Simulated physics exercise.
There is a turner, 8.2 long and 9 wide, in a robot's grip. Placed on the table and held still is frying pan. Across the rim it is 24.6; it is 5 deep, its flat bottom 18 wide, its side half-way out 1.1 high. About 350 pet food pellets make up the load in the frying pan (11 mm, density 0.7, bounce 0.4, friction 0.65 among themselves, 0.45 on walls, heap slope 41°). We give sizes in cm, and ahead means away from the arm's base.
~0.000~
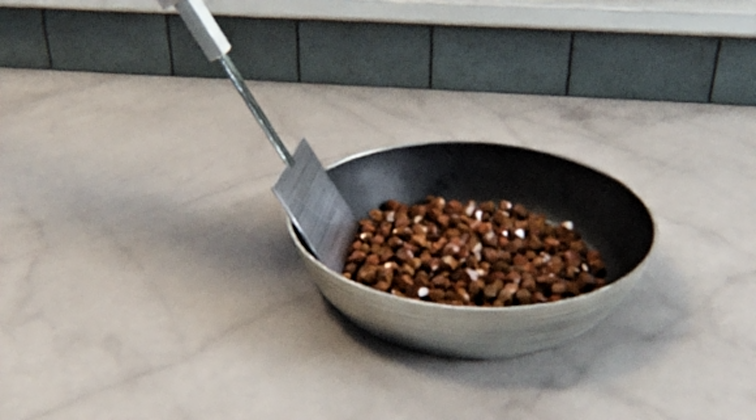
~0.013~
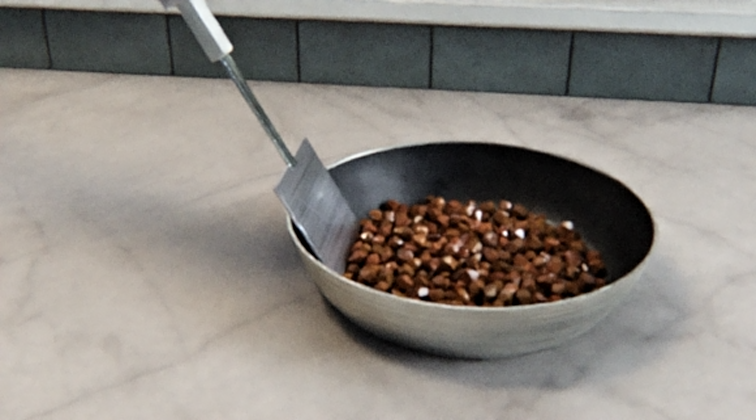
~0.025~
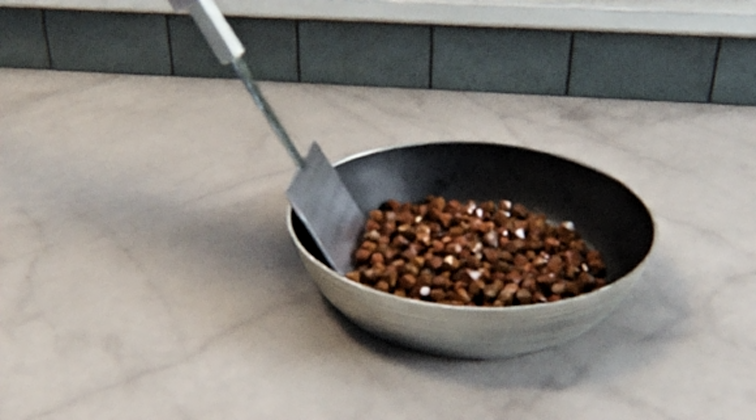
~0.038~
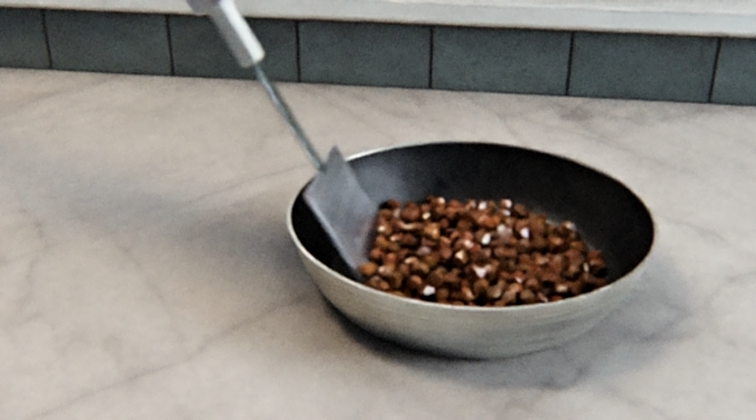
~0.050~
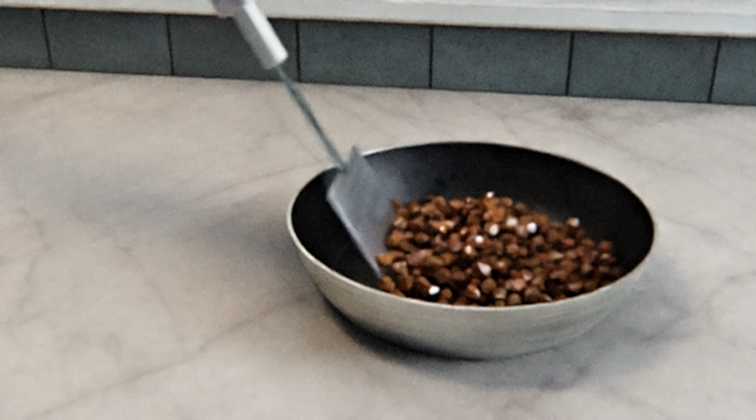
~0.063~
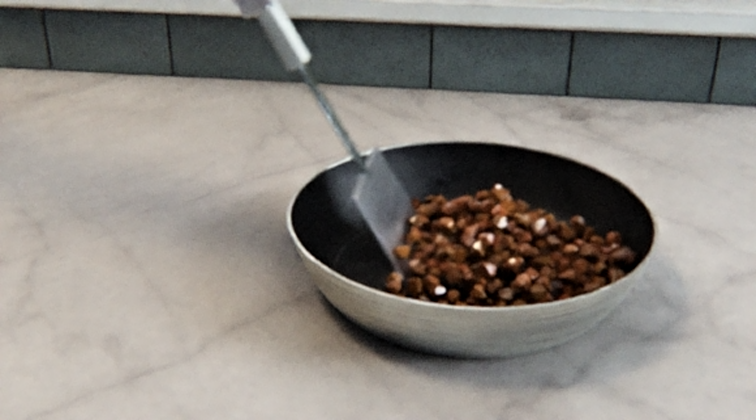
Metal turner sliding rightward across a dark-lined frying pan on a marble surface, pushing brown pellets into a steeper heap.
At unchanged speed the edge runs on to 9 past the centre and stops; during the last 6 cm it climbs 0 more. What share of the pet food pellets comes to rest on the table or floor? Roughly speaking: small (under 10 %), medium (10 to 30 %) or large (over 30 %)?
Roughly, large, over 30 %.
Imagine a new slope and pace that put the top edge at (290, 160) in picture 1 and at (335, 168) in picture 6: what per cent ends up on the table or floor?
It works out to about 25 %, more or less.
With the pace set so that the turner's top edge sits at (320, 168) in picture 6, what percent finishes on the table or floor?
I'd say around 15 per cent.
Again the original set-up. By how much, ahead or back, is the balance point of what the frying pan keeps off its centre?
I'd say it's roughly 4.0 cm toward the front.
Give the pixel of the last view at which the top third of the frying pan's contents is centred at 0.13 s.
Around (579, 240).
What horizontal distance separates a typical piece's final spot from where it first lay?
Distance: Near 10 cm.
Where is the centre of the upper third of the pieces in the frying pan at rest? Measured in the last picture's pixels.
The middle lies somewhere around (595, 245).
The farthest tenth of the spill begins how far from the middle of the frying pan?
Around 30 centimetres.
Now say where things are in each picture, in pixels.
In the first frame, the turner top edge at (288, 161), sloping 60°; upper third of the load around (472, 249), from x 345 to 600, top at y 200; 347 in the frying pan.
In the second frame, the turner top edge at (290, 161), sloping 60°; upper third of the load around (472, 249), from x 345 to 600, top at y 200.
In the third frame, the turner top edge at (300, 164), sloping 60°; upper third of the load around (464, 249), from x 355 to 600, top at y 200.
In the fourth frame, the turner top edge at (320, 167), sloping 60°; upper third of the load around (464, 246), from x 365 to 600, top at y 200.
In the fifth frame, the turner top edge at (342, 169), sloping 60°; upper third of the load around (481, 245), from x 365 to 615, top at y 200.
In the sixth frame, the turner top edge at (365, 171), sloping 60°; upper third of the load around (499, 245), from x 365 to 630, top at y 190; 347 in the frying pan.
After 0.09 s, sloping 60°, highest piece 6 above the table; 347 in the frying pan.
After 0.13 s, sloping 60°, highest piece 8 above the table; 345 in the frying pan, 2 on the blade or in flight.
After 0.34 s, sloping 60°, highest piece 19 above the table; 214 in the frying pan, 32 on the table or floor, 101 on the blade or in flight.
After 1.39 s, sloping 60°, highest piece 4 above the table; 211 in the frying pan, 136 on the table or floor.
In the end, 211 in the frying pan, 136 on the table or floor. That is 39 % on the table or floor.
